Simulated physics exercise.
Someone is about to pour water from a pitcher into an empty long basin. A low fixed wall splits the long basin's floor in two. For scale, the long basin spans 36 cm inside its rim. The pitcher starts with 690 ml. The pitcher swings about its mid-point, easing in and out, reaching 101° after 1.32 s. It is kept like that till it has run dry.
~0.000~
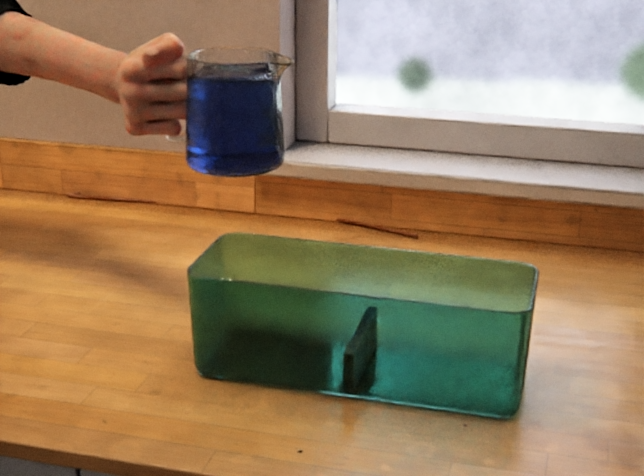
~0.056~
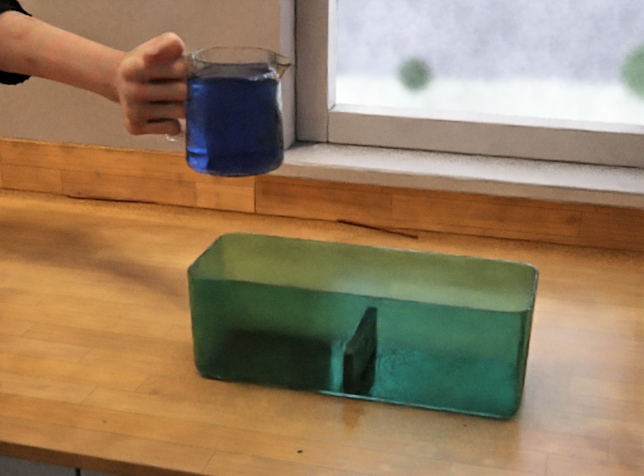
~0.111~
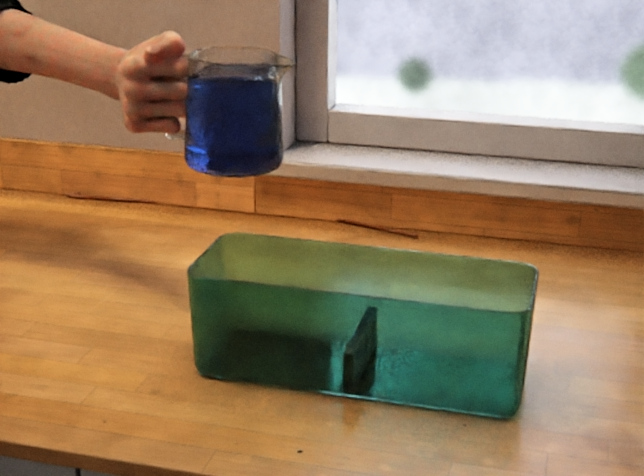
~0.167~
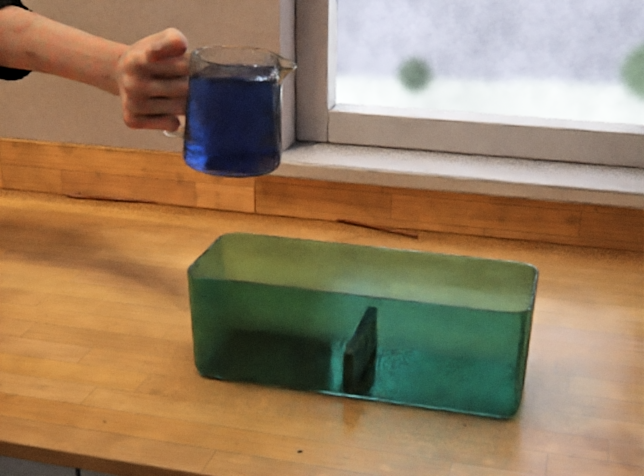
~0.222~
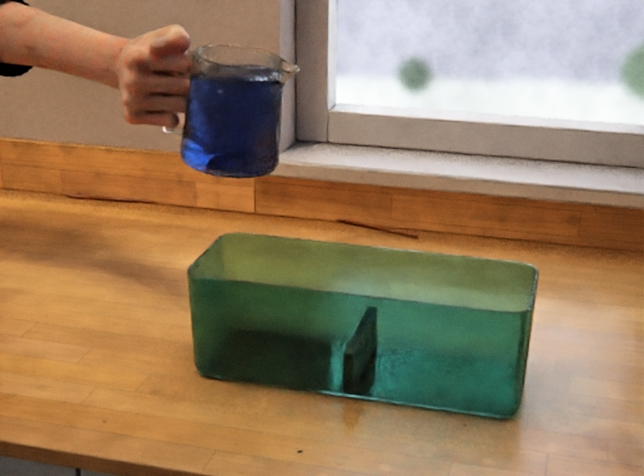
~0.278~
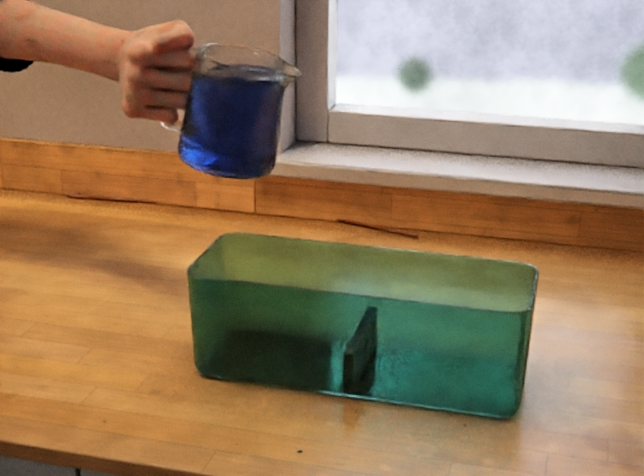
The footage shows a hand holding a clear pitcher of blue liquid above a wooden counter, beside a green rectangular basin with a low divider inside. The pitcher stays nearly still, then tilts slightly to the right.
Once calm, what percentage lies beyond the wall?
Roughly 61 per cent is past the wall.
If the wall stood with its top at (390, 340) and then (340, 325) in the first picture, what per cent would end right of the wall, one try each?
In turn about 10 and 80 per cent.
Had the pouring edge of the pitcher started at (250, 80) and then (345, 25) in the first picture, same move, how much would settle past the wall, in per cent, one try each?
In turn about 5 and 90 per cent.
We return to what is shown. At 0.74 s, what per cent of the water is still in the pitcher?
Near 86 in a hundred.
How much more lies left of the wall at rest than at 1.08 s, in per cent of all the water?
About 34 per cent.
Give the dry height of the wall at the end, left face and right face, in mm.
Left about 36 mm, right about 28 mm.
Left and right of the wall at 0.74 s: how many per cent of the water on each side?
Left about 0, right about 2.
After 0.74 s the tilt is 60° and 86 per cent is still to pour, 0 is left of the wall and 2 right of it.
After 1.08 s the tilt is 93° and 39 per cent is still to pour, 3 is left of the wall and 36 right of it.
After 1.43 s the tilt is 101° and 8 per cent is still to pour, 26 is left of the wall and 60 right of it.
After 1.82 s the tilt is 101° and 1 per cent is still to pour, 37 is left of the wall and 61 right of it.
In the end 38 per cent lies left of the wall, 61 right of it and 1 outside.
